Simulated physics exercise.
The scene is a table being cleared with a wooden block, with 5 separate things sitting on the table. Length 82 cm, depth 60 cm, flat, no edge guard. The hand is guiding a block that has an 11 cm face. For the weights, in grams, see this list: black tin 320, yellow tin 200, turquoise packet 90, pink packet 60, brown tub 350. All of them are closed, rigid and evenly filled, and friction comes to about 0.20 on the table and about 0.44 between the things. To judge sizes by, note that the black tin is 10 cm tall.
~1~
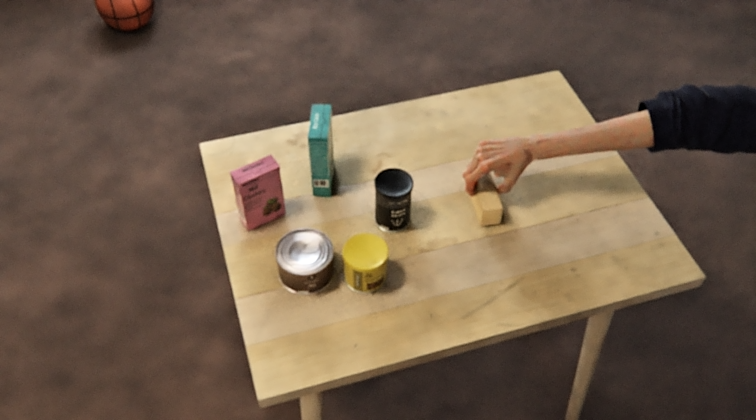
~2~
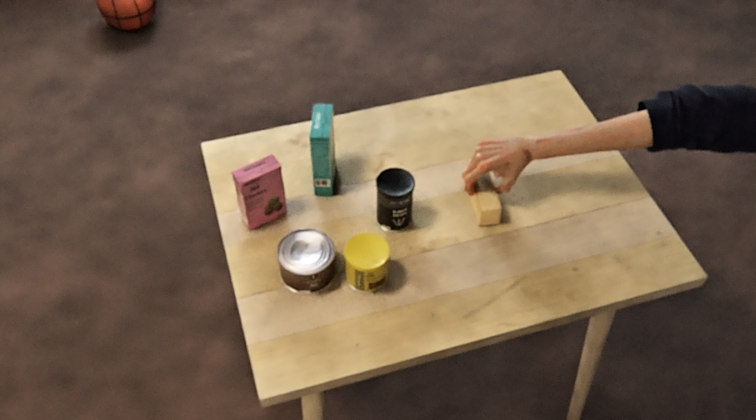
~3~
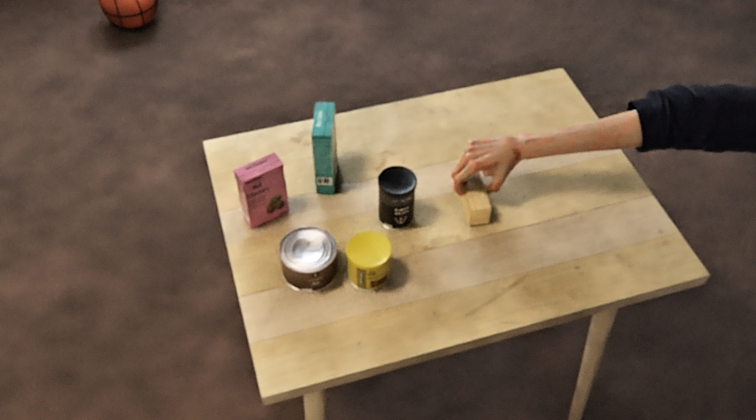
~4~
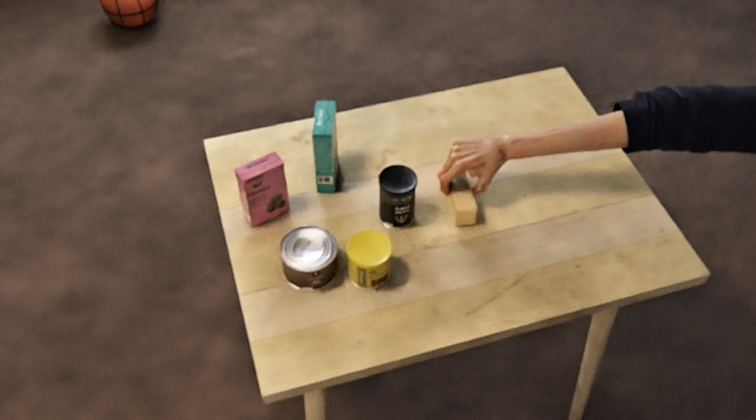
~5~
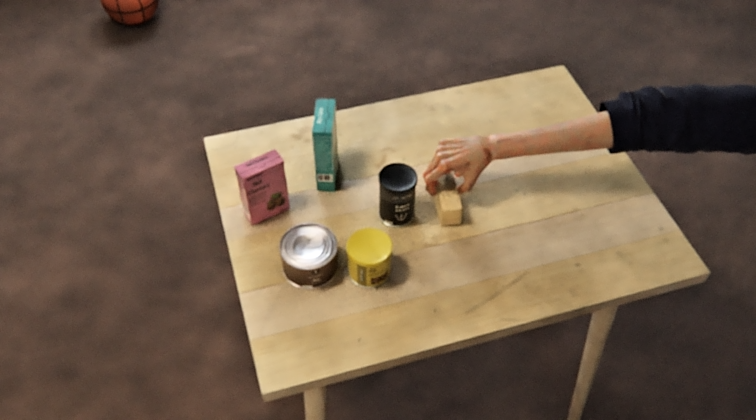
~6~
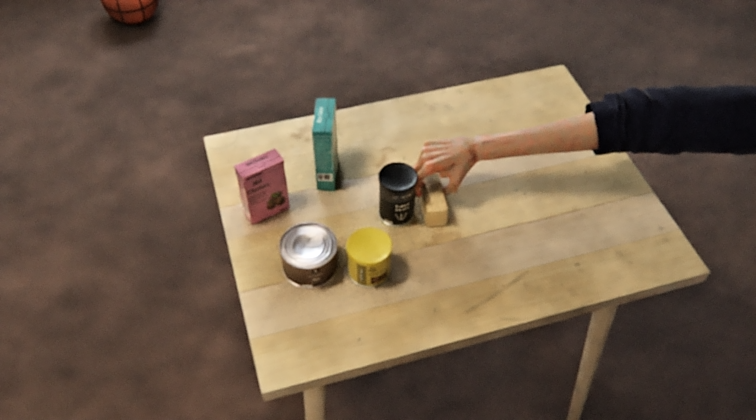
The video shows a hand sliding a small wooden block leftward across a light wooden table until it is beside a black tin, while the pink and turquoise packets, yellow tin and brown tub stay in place.
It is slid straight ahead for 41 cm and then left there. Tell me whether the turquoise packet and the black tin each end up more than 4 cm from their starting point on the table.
At the end, the turquoise packet will stay close; the black tin will be moved.
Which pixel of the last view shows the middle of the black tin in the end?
At roughly (242, 213).
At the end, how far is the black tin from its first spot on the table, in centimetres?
Around 29 centimetres.
Then, 0.50 s on from there, pusher on by 23 cm; black tin moved 10 cm near (343, 201).
Then, 1.00 s on from there, pusher on by 34 cm; black tin moved 22 cm near (280, 208).
In the end, not toppled but over 4 cm from the start, black tin and pink packet; the other 3 under 4 cm from the start. At the end, from the last picture's camera, turquoise packet near (326, 145), black tin near (242, 213).
